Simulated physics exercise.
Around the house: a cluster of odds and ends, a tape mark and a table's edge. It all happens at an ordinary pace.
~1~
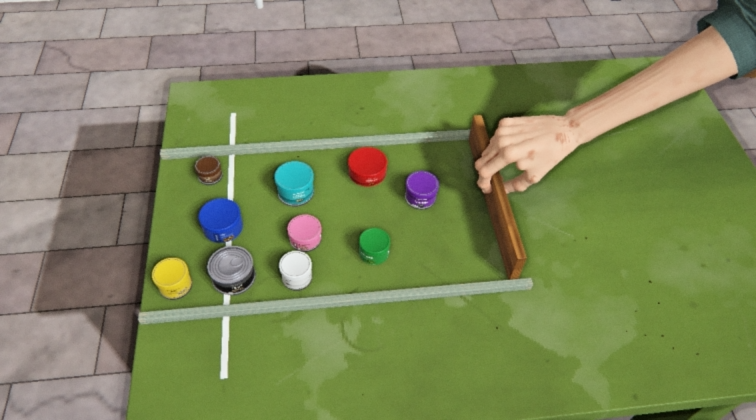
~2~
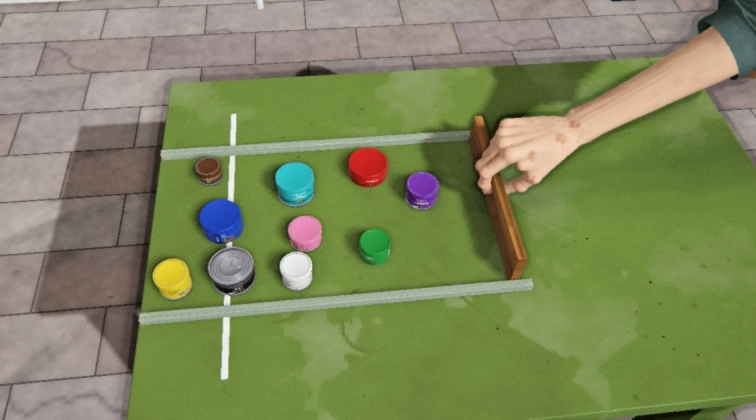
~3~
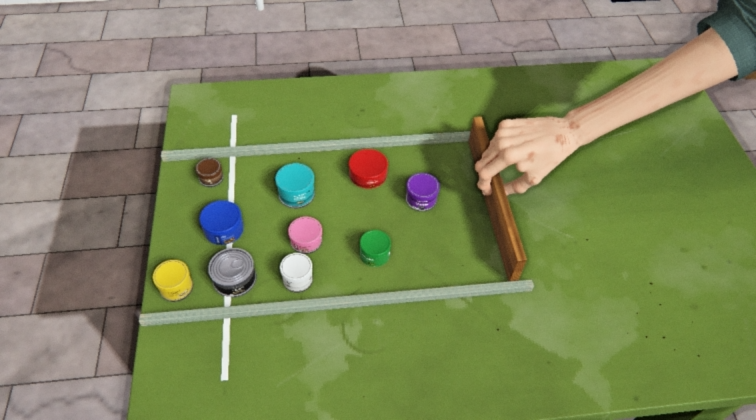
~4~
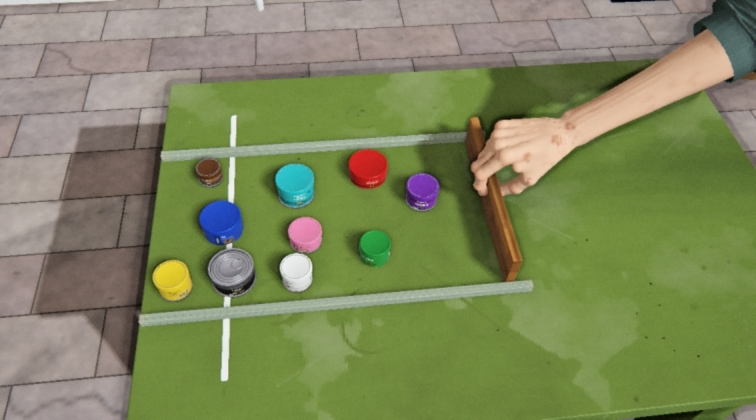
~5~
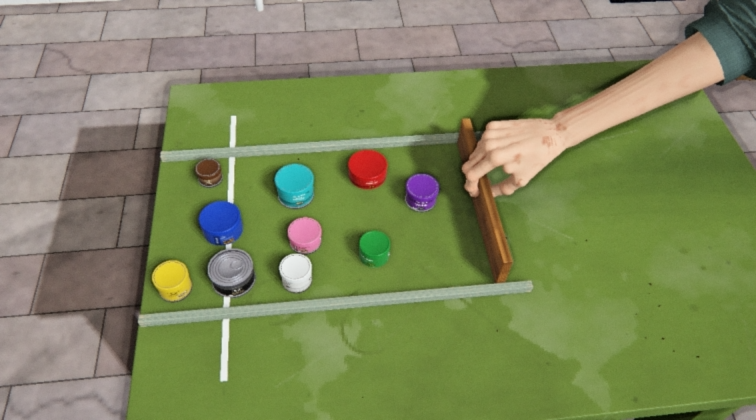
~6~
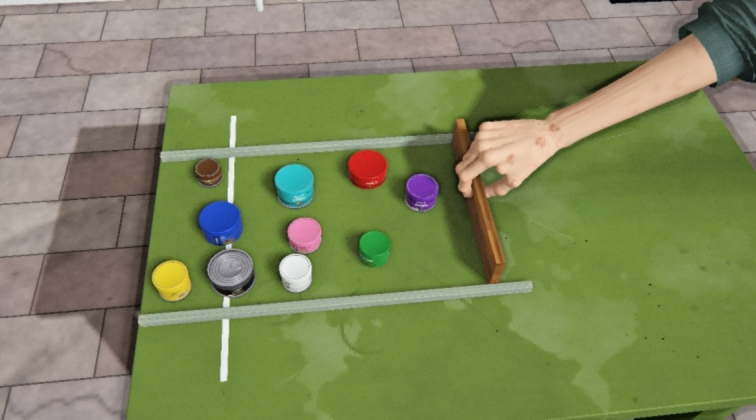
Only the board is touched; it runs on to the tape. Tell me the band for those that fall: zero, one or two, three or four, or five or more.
In the end the number that fall off is one or two.
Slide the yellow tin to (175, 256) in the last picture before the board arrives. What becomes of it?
Then it does not fall.
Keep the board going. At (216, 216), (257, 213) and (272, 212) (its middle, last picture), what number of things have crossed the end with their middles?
In that order 1, 0 and 0.
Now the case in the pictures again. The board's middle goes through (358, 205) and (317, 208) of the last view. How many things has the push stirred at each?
3 and 6.
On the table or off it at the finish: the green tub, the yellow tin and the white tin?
The green tub stays on, the yellow tin comes down, the white tin does not fall.
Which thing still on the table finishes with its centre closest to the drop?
Foremost is the brown pot.
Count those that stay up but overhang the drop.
Overhanging: 0.
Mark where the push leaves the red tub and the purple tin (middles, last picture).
First (211, 167), then (212, 213).
Early on, none off yet; yellow tin at rest near (173, 282); brown pot at rest near (209, 173); blue tub at rest near (221, 224).
Finally, the number that fall off is one or two; lost, yellow tin.
